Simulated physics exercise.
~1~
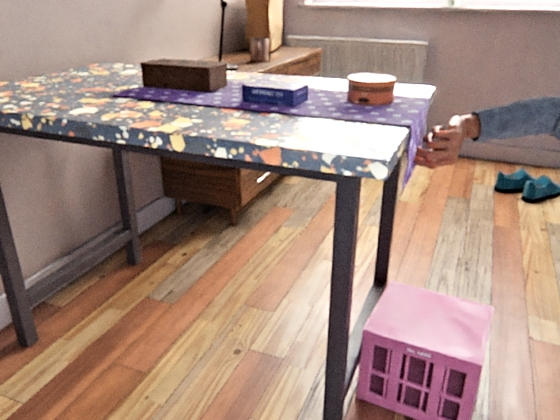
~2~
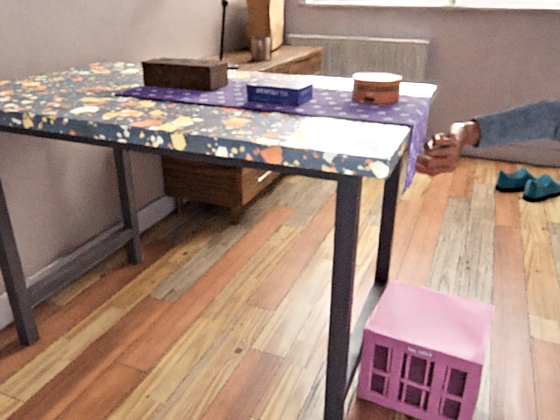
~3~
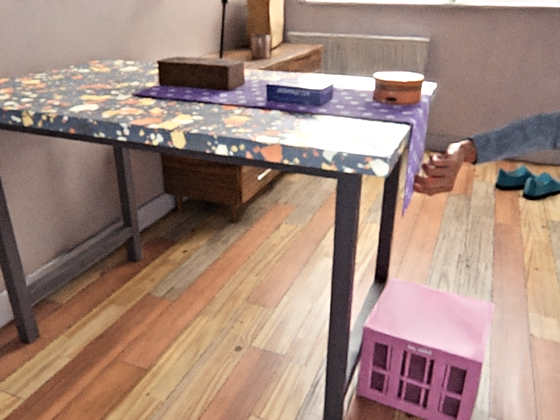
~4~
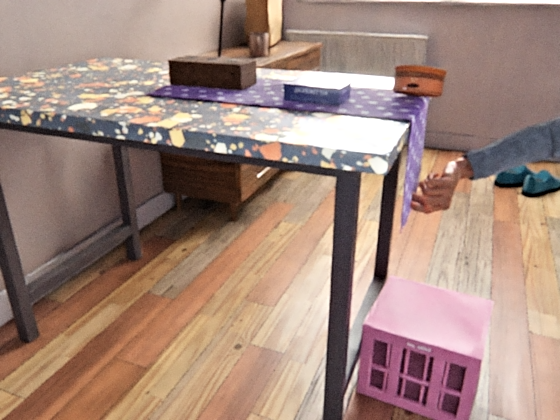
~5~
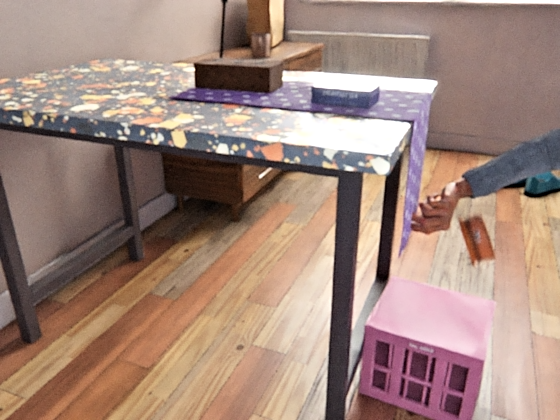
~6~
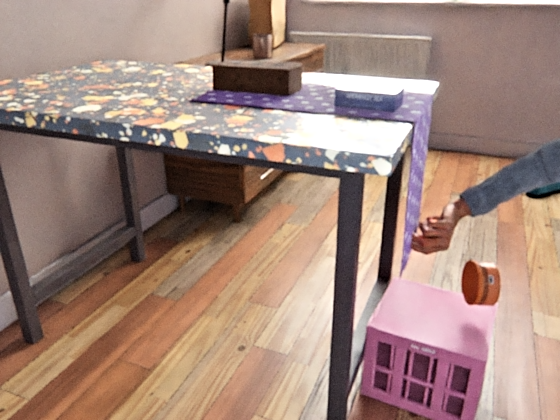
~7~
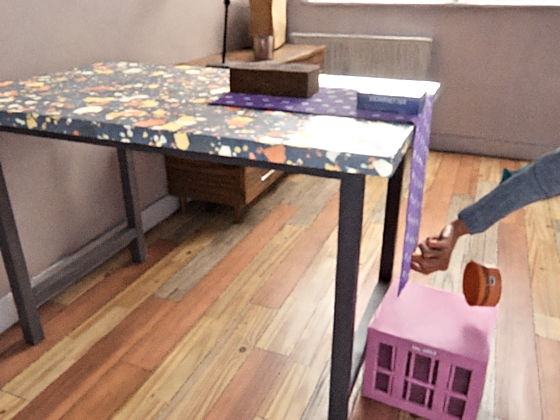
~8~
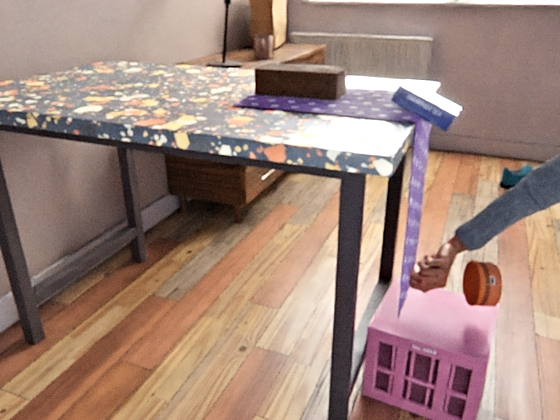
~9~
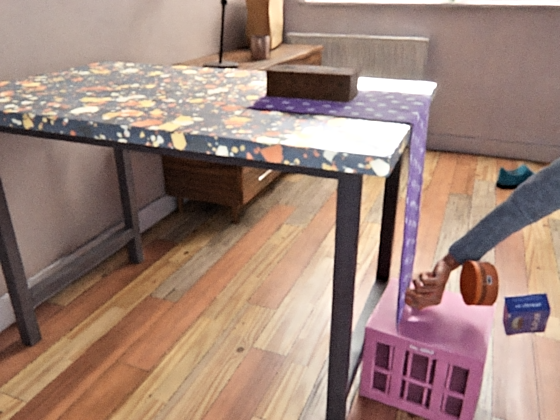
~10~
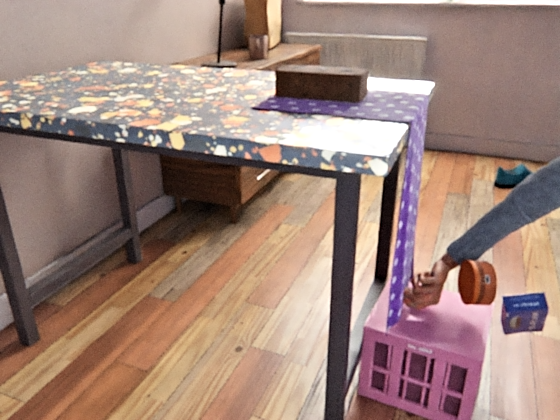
In a room with a wooden plank floor, a slightly swaying camera looks across a speckled, multicoloured table from one side. A purple patterned cloth lies over its far part, carrying a brown brick, a blue packet and a round orange tub, while a pink crate sits on the floor at the right. A hand reaching in from the right slowly pulls the hanging end down, drawing the objects rightward. The orange tub tips over the edge and drops, then the blue packet tilts and falls too. Finally the hem rests on the crate, with the brick still on the table.
